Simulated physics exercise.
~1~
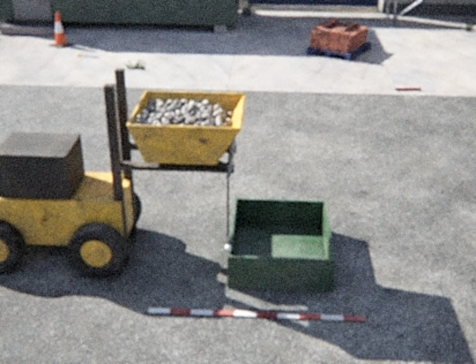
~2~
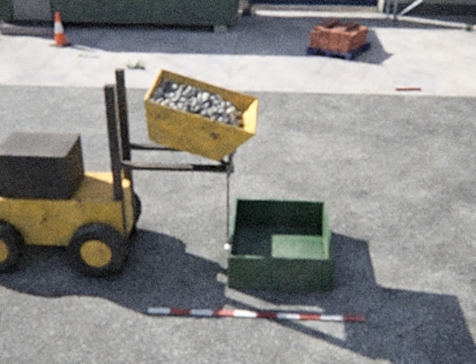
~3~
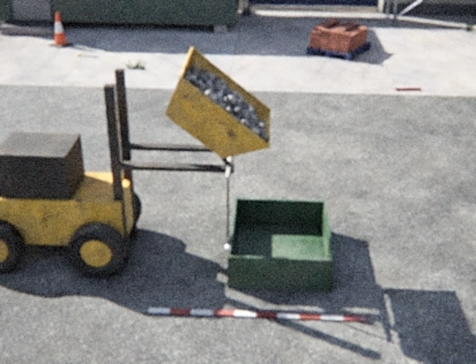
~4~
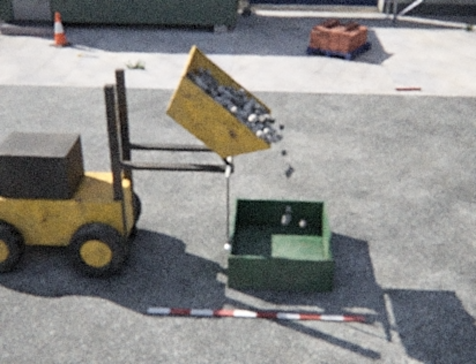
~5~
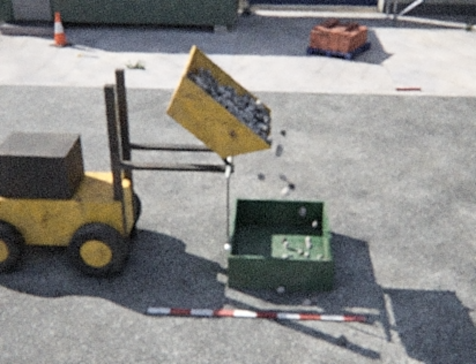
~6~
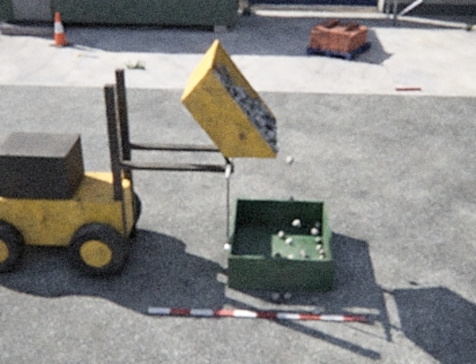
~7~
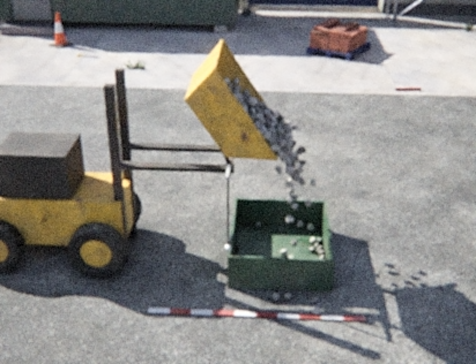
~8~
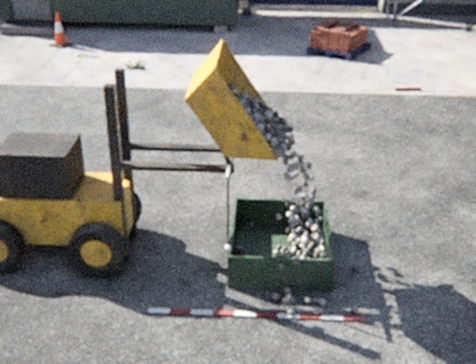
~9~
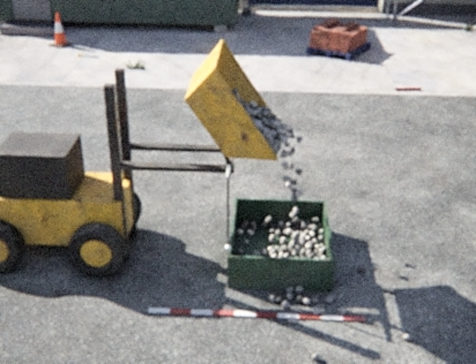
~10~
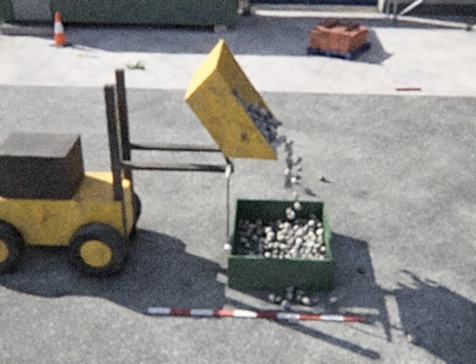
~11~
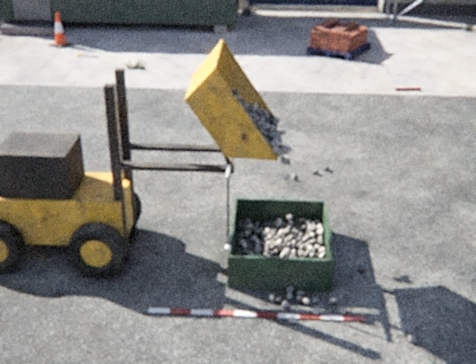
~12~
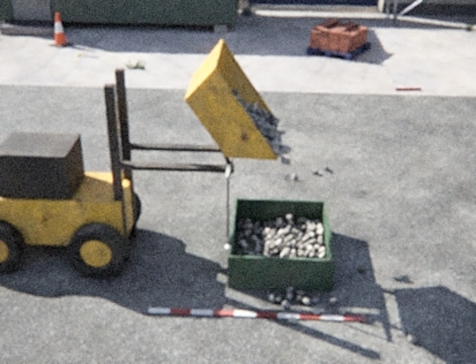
At the start, a yellow fork truck on grey tarmac holds up a yellow skip heaped with smooth grey stones, with an open green bin below and a red and white staff on the ground. The skip tips to the right until it is steeply tilted, and a few stones tumble into the bin. It then tips further, and a thick stream pours over its lip, quickly covering the bin's floor. The stream thins to a trickle while the skip stays still. By the end, a layer of stones lies in the bin, some remain in the tilted skip, and a few are scattered on the ground.
